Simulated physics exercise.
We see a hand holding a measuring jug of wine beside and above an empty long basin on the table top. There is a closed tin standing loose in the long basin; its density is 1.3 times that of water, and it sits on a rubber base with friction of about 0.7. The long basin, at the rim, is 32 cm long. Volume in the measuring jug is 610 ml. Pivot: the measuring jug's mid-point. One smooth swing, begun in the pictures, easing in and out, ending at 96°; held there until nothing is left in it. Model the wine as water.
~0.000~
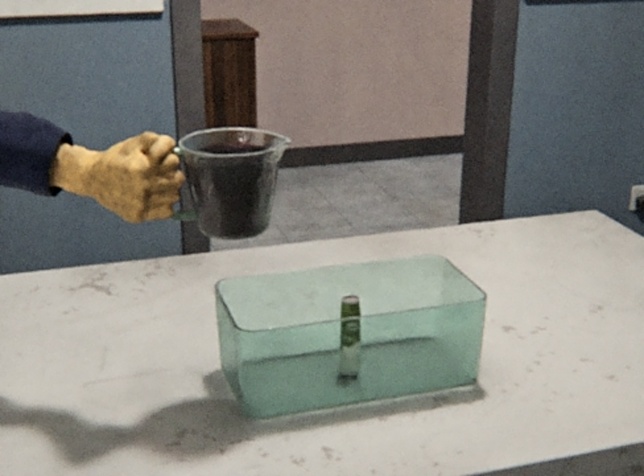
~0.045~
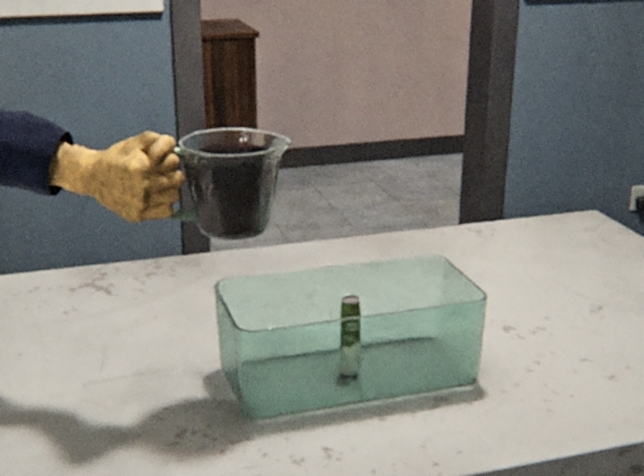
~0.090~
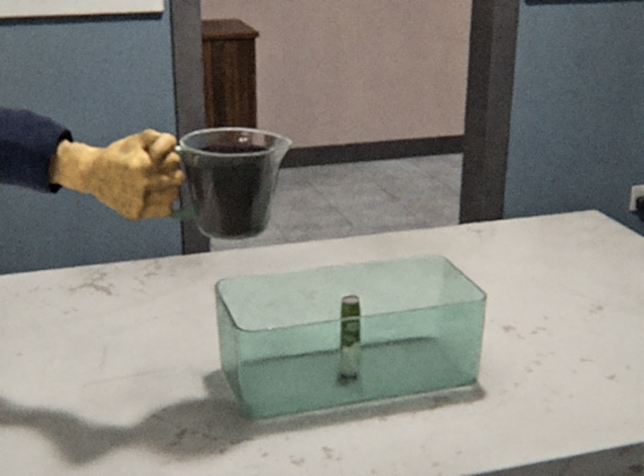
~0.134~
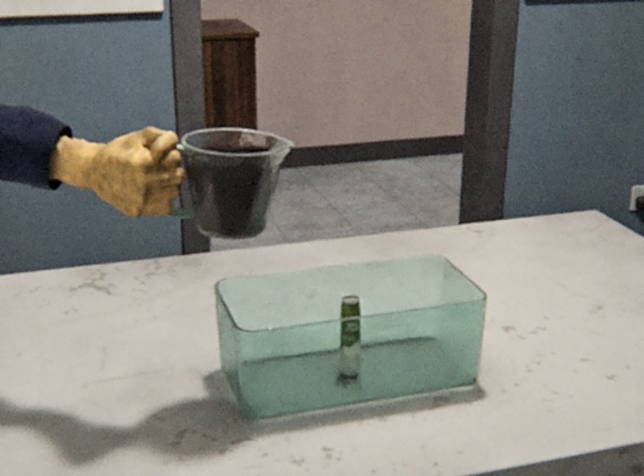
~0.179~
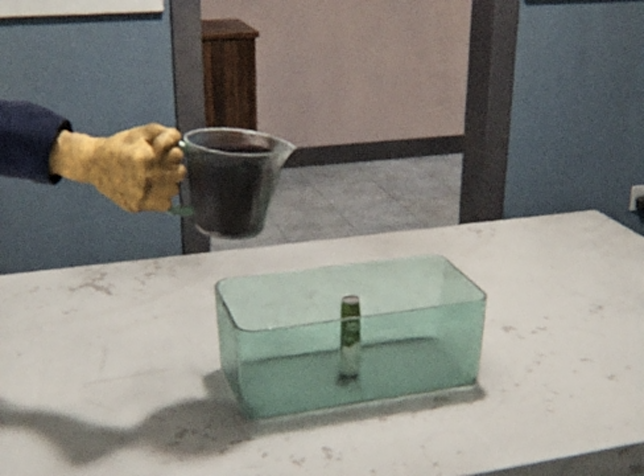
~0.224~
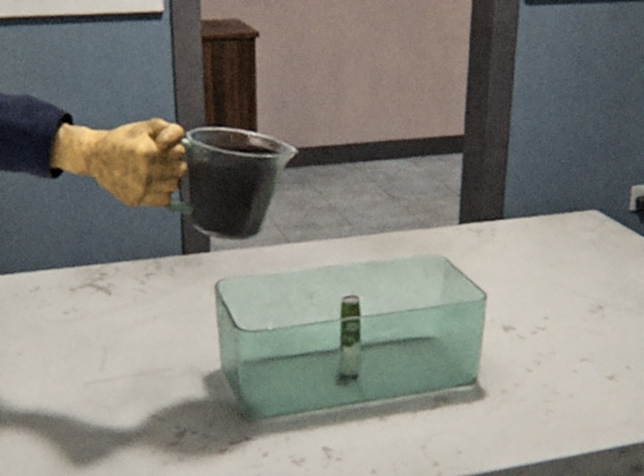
In this clip, a hand holds a measuring jug of dark liquid above and beside a long clear basin with a small closed container standing inside, then gradually tilts the jug slightly to the right.
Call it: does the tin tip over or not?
It tips over.
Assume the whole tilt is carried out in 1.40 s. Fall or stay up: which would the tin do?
Tips over.
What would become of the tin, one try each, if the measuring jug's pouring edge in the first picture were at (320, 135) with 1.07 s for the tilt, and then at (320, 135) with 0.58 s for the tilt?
Run one: It does not tip. Run two: It does not tip.
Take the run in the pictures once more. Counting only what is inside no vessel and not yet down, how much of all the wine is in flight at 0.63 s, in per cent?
Estimate: About 20 % of all of it.
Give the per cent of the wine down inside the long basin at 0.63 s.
About 5%.
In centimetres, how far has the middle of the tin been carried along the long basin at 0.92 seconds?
It has moved some 0 cm.
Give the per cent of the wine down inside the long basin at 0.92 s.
The share is close to 58 percent.
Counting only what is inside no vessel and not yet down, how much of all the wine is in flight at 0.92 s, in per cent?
20 per cent or so.
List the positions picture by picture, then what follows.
In the first frame, it leans 0°; its right rim is at (291, 139); the wine meets the walls at (185, 158) and (276, 151); the long basin's rim runs from (226, 307) to (465, 277); the tin's top is at (351, 302).
In the second frame, it leans 0°; its right rim is at (291, 139); the wine meets the walls at (186, 158) and (276, 151).
In the third frame, it leans 2°; its right rim is at (292, 140); the wine meets the walls at (186, 158) and (277, 152).
In the fourth frame, it leans 4°; its right rim is at (293, 142); the wine meets the walls at (187, 157) and (278, 152).
In the fifth frame, it leans 6°; its right rim is at (295, 145); the wine meets the walls at (189, 156) and (280, 152).
In the sixth frame, it leans 10°; its right rim is at (297, 149); the wine meets the walls at (190, 158) and (284, 152).
By 0.63 s the tilt is 61° and 75 per cent is still to pour; the tin stands where it began.
By 0.92 s the tilt is 92° and 22 per cent is still to pour; the tin stands where it began.
By 1.23 s the tilt is 96° and 1 per cent is still to pour; the tin lies on its side.
By 1.57 s the tilt is 96° and 0 per cent is still to pour; the tin lies on its side.
At rest the tin lies on its side.
